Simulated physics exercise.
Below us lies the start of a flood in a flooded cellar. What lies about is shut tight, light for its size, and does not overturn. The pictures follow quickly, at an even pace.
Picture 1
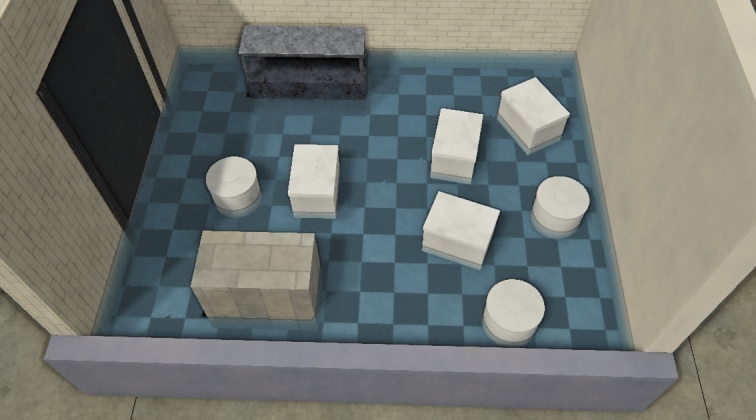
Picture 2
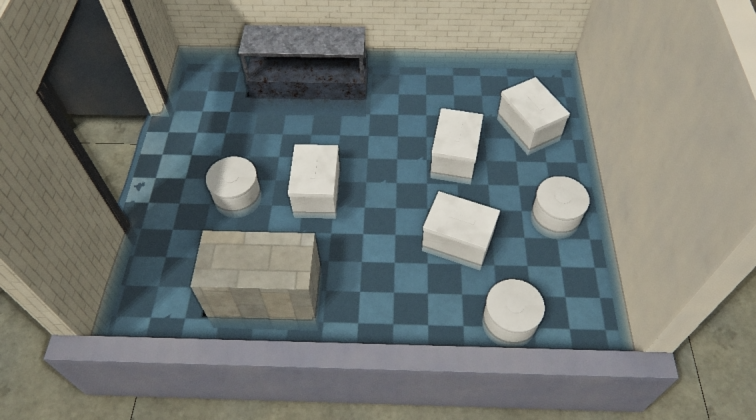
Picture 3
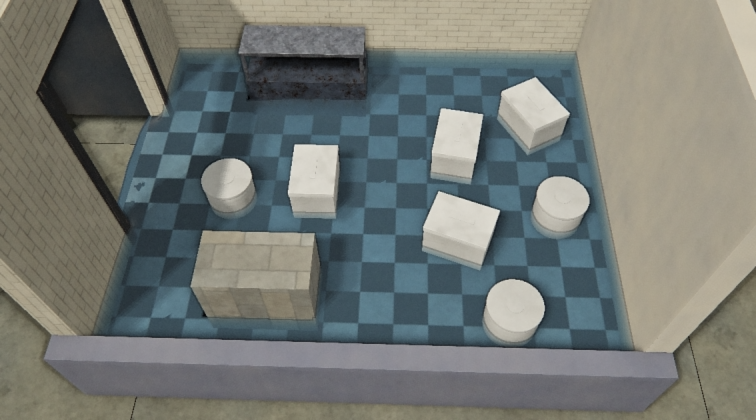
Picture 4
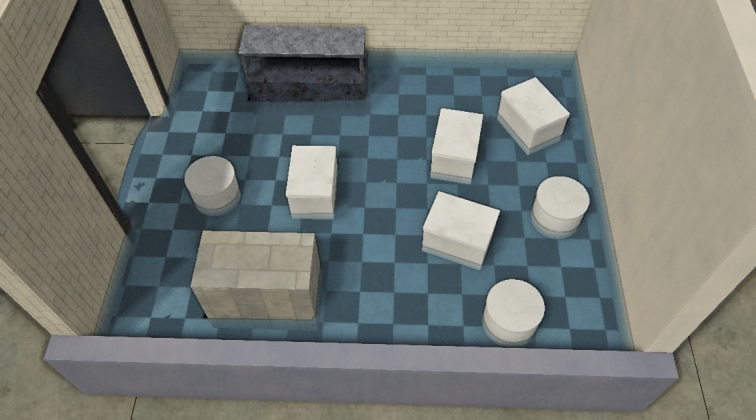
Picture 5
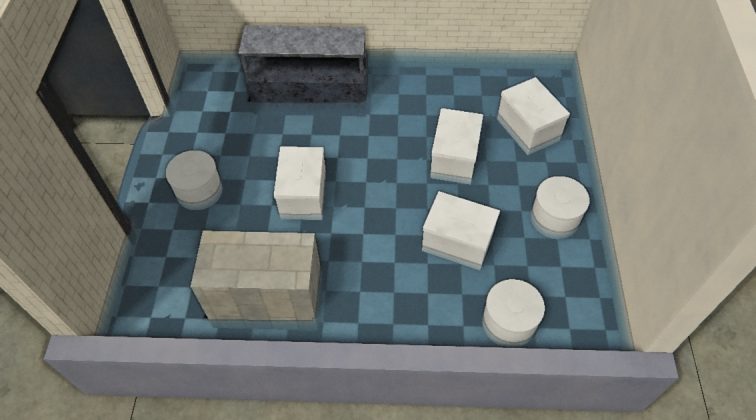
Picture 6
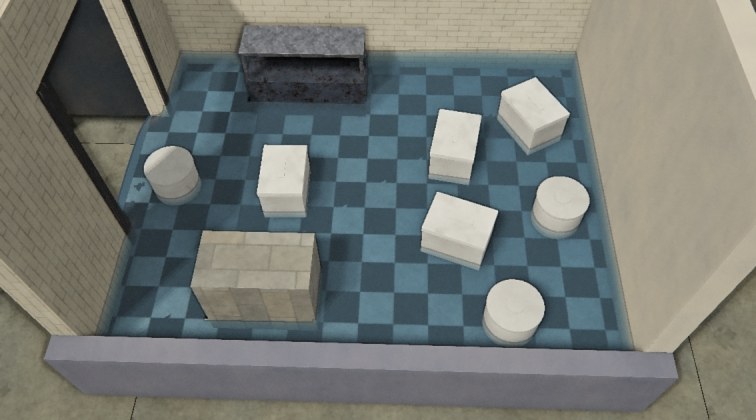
The clip opens on a flooded cellar with a blue checkered floor, pale round tubs and boxy chests sitting still in the water. The dark door on the left opens, then the nearest tub drifts left toward the gap, and the chest beside it follows more slowly while the rest barely move.
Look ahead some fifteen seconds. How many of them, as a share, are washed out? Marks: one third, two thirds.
Share: One to two thirds.
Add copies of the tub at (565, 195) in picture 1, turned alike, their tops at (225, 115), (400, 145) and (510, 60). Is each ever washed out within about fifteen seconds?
As listed: Washed out, out, still in.
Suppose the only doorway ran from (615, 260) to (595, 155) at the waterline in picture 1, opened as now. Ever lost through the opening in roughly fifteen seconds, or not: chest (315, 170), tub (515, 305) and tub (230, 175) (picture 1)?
As listed: Through, carried outside, left behind.
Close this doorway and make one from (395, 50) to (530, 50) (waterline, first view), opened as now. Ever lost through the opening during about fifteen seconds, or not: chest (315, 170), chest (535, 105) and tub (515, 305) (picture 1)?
One after the other: Through, yes, no.
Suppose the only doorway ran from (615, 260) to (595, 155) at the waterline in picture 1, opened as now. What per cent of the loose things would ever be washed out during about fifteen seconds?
About 90 per cent.
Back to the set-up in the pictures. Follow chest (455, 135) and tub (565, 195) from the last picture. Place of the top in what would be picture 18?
Roughly at (308, 151) and (522, 201).
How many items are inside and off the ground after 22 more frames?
I count 4.
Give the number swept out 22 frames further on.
The number is 3.
A moment on, 1 of 7 are out; 6 afloat.
Next, 2 of 7 are out; 5 afloat.
Later, 3 of 7 are out; 4 afloat.
In the end, 4 of 7 are out; 1 afloat.
